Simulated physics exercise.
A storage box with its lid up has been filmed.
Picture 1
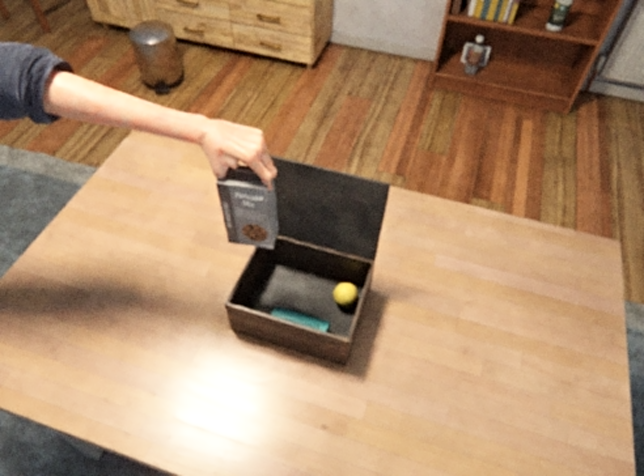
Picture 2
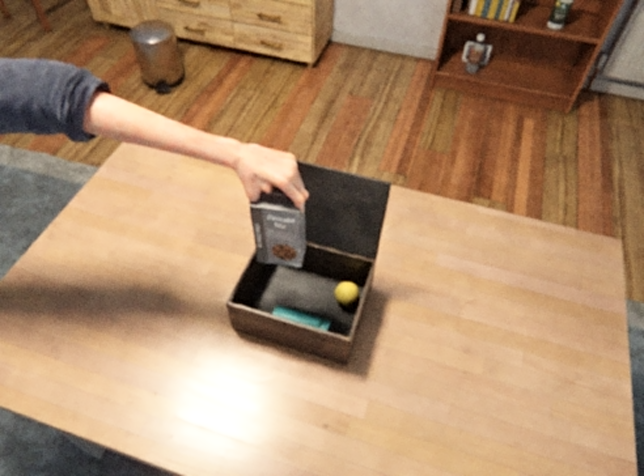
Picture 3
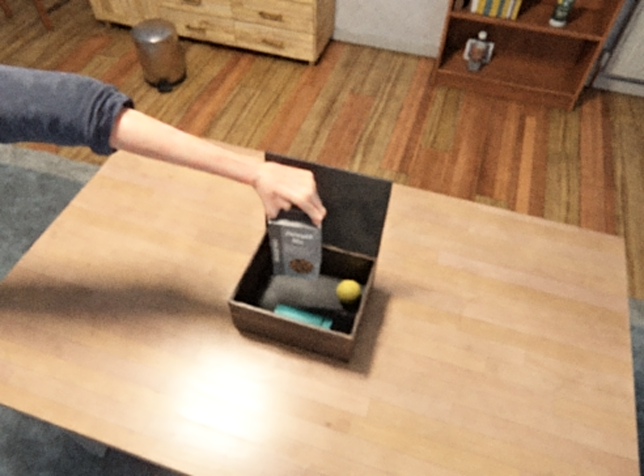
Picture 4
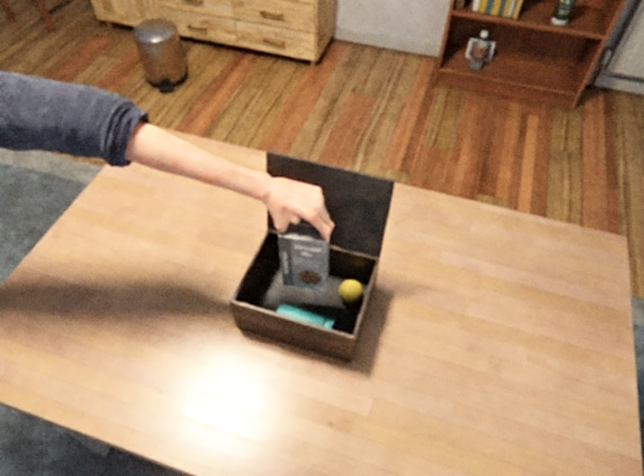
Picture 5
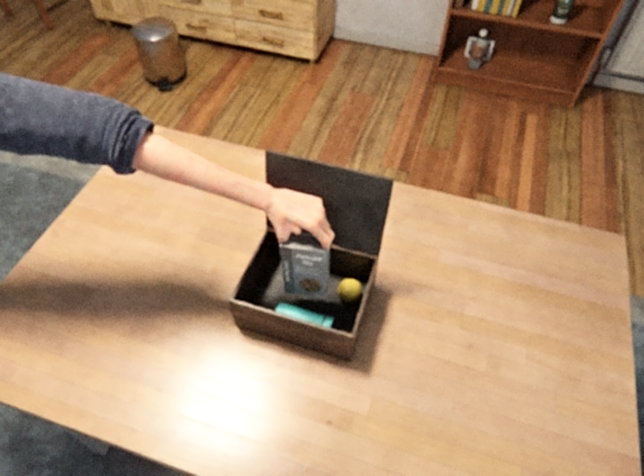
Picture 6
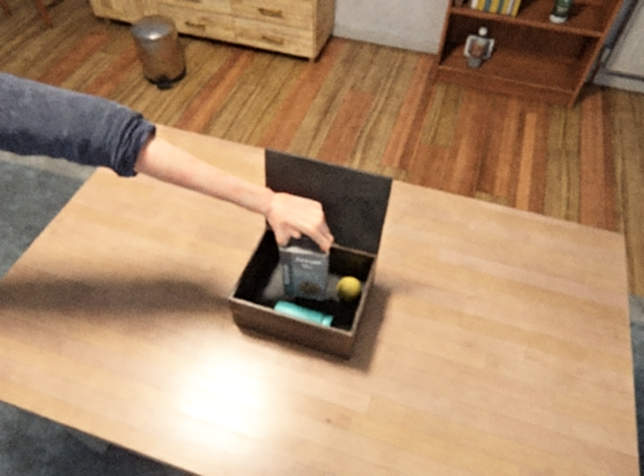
A hand lowering a grey carton into an open dark storage box holding a yellow ball and a teal object on a table.
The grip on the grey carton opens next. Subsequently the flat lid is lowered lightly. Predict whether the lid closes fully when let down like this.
Most likely the lid will not meet the rim.
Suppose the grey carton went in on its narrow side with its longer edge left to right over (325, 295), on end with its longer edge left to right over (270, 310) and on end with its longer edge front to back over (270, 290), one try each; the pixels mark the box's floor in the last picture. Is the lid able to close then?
In case one it ends up closed, in case two it remains open and in case three it remains open.
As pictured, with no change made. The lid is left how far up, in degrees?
Roughly 45°.
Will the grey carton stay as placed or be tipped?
Observation: The grey carton keeps the set orientation.
Then, 1.10 s on from there, lid starting down; grey carton shifted a little near (306, 281).
Then, 1.50 s on from there, lid 65° above the rim; grey carton shifted a little near (306, 281).
In the end, lid 44° above the rim; moved from the start, grey carton; the other 2 unmoved. At the end, from the last picture's camera, grey carton near (306, 281).
